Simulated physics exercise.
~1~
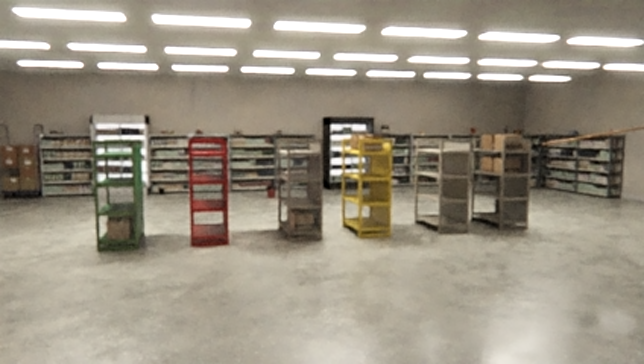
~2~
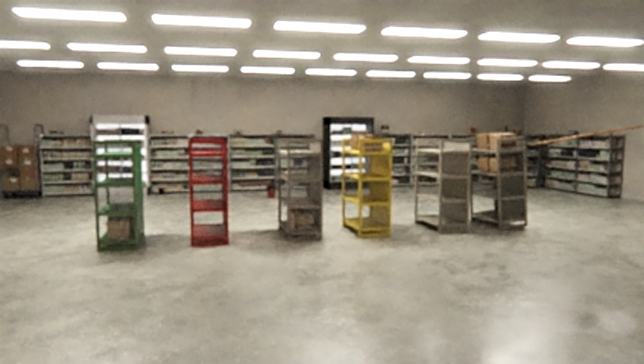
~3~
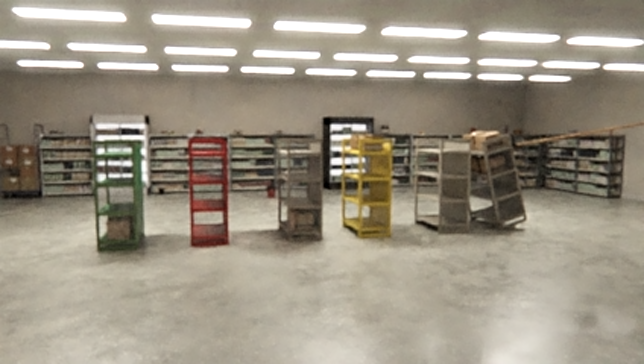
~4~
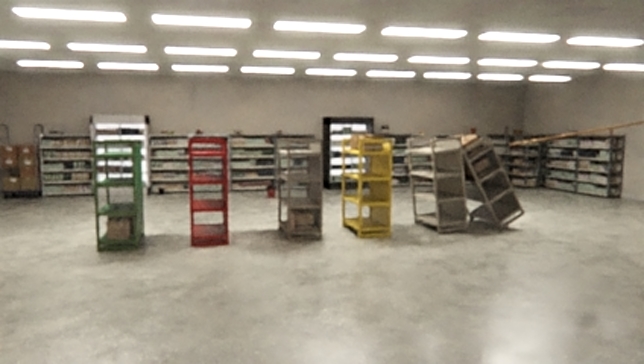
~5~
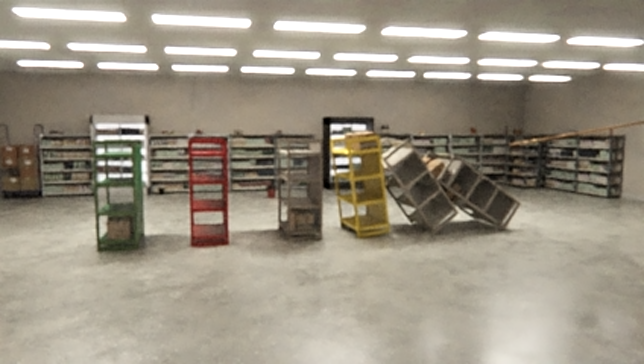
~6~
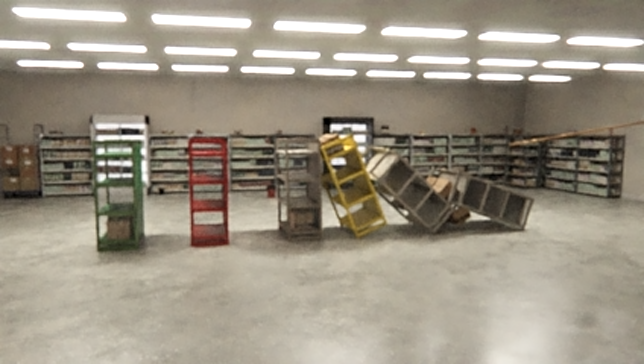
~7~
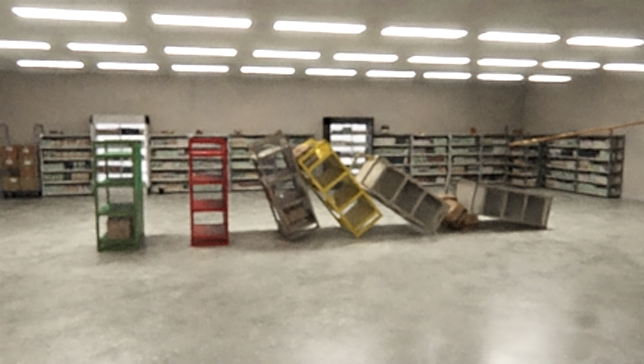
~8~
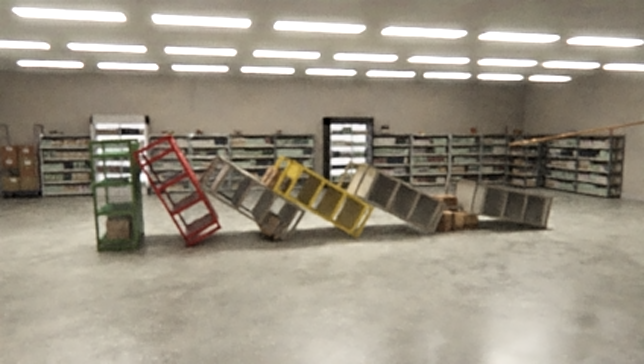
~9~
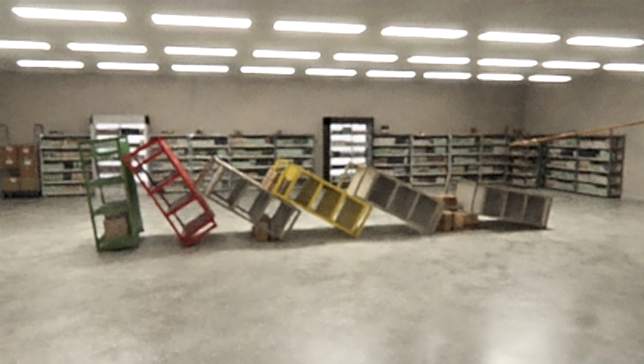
In this clip, a pole at right moves left against the end of a row of six shelving racks, which topple leftward one after another, spilling cartons, until five, including the yellow and red ones, lie or lean and the green rack at far left tilts slightly.
